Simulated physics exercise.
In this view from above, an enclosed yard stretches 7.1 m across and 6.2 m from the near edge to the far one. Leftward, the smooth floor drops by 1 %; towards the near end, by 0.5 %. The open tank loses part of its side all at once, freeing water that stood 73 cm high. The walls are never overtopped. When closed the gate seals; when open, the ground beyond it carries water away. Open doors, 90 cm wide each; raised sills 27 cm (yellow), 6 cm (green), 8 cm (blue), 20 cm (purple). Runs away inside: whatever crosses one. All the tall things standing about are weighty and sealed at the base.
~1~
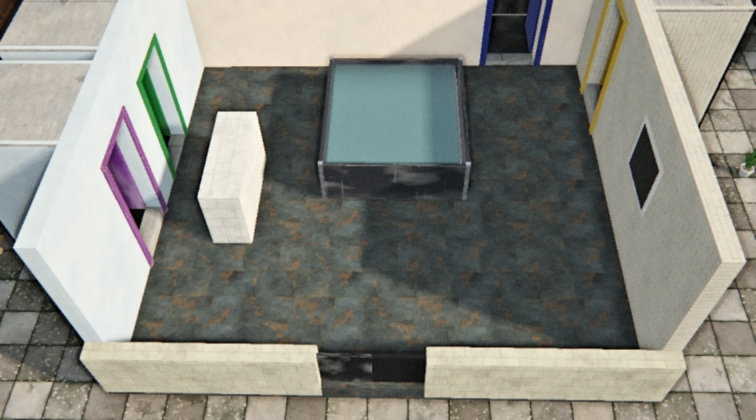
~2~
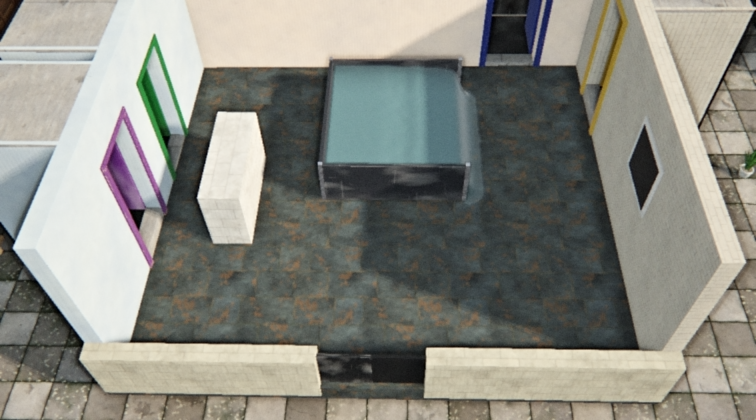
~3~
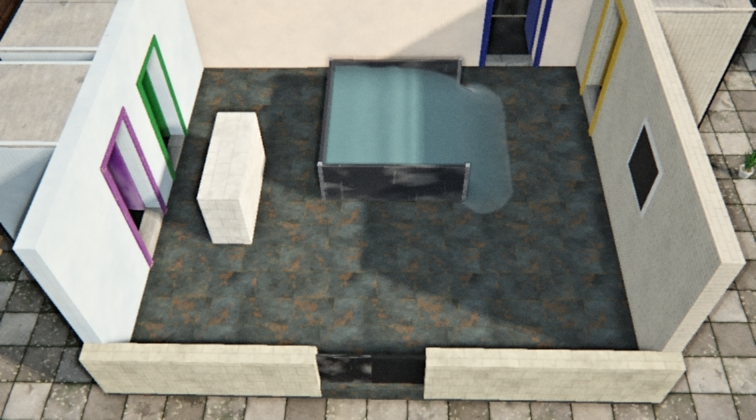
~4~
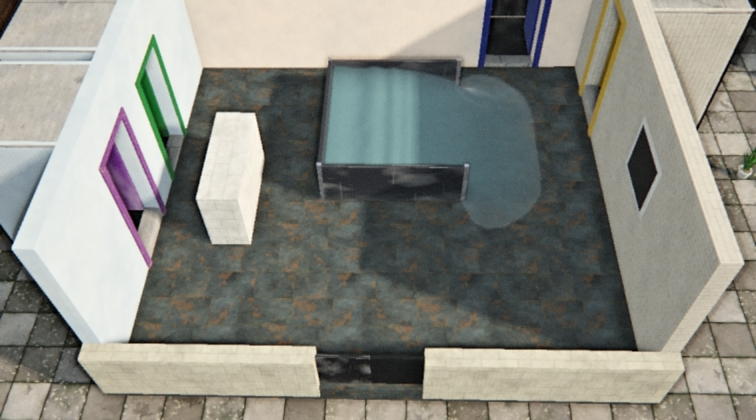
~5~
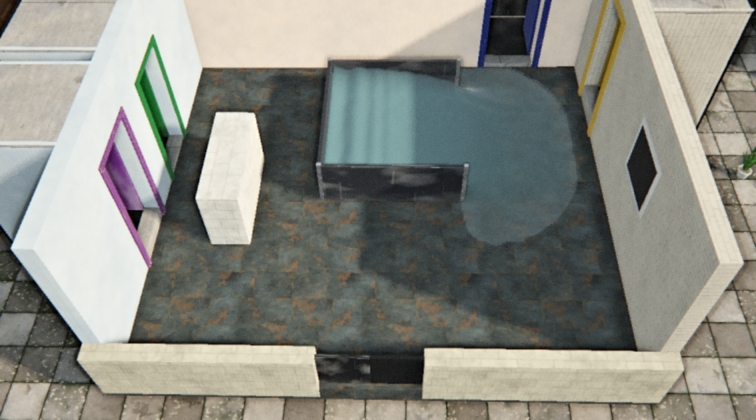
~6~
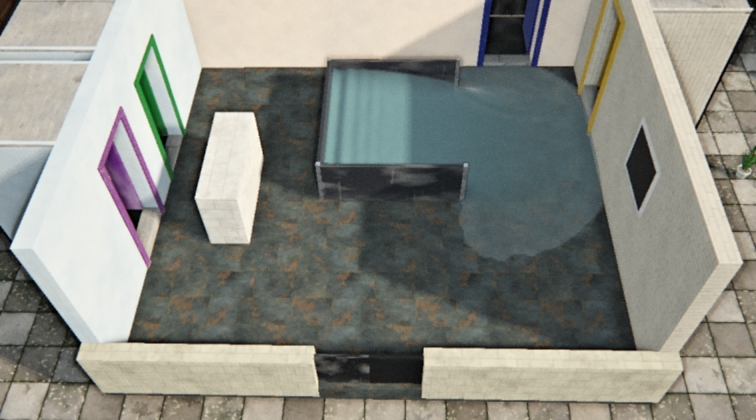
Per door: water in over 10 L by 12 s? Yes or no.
Yellow door yes, green door yes, blue door yes, purple door no.
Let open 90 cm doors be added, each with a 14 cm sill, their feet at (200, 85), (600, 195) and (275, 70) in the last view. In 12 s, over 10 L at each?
The first one exceeds it, the second one exceeds it, and the third one doesn't reach it.
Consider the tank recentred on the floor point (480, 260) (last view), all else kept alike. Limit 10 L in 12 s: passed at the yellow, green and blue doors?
Yellow: Within limit; green: Beyond limit; blue: Beyond limit.
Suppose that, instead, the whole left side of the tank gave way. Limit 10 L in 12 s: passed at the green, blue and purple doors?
Note: Green beyond the mark, blue short of the mark, purple short of the mark.
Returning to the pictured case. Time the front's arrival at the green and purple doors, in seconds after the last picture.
Arrival: Green 4.5 s, purple 4.5 s.
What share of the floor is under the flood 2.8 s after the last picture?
Around 45 per cent wet.
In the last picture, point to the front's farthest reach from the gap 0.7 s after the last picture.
Somewhere near pixel (620, 294).
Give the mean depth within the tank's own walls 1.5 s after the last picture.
Around 24 cm on average.
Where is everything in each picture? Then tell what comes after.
Still water, 73 cm deep, in the open tank at (395, 112), in the first picture.
The front is at (467, 202), 1.3 m from the gap at (459, 134); 0.5 m2 of floor is under water; 73 cm left at the back of the open tank, in the second picture.
Water pours out at (459, 136) and has run 1.5 m, to (490, 208); typically 13 cm deep outside, 73 cm at the open tank's back, in the third picture.
The front is at (512, 218), 1.8 m from the gap at (458, 137); 3.6 m2 of floor is under water; 73 cm left at the back of the open tank, in the fourth picture.
The front is at (533, 230), 2.1 m from the gap at (458, 137); 6.0 m2 of floor is under water; 68 cm left at the back of the open tank, in the fifth picture.
The front is at (603, 197), 2.6 m from the gap at (457, 137); 8.1 m2 of floor is under water; 61 cm left at the back of the open tank, in the sixth picture.
Then, 0.7 s after the last picture water covers 25 % of the floor and is deepest (48 cm) near (588, 148); yellow door 41 cm at the sill, 29 L in, green door not reached, blue door 14 cm at the sill, 2 L in, purple door not reached.
Then, 1.5 s after the last picture water covers 30 % of the floor and is deepest (46 cm) near (571, 70); yellow door 42 cm at the sill, 84 L in, green door not reached, blue door 22 cm at the sill, 28 L in, purple door not reached.
Then, 2.8 s after the last picture water covers 45 % of the floor and is deepest (32 cm) near (624, 375); yellow door 24 cm at the sill, 126 L in, green door not reached, blue door 23 cm at the sill, 137 L in, purple door not reached.
Then, 6.3 s after the last picture water covers 90 % of the floor and is deepest (23 cm) near (134, 369); yellow door 7 cm at the sill, 127 L in, green door 6 cm at the sill, 0 L in, blue door 7 cm at the sill, 232 L in, purple door 14 cm at the sill, 0 L in.
Then, 11.3 s after the last picture water covers 95 % of the floor and is deepest (14 cm) near (185, 132); yellow door 6 cm at the sill, 128 L in, green door 11 cm at the sill, 111 L in, blue door 5 cm at the sill, 233 L in, purple door 12 cm at the sill, 0 L in.
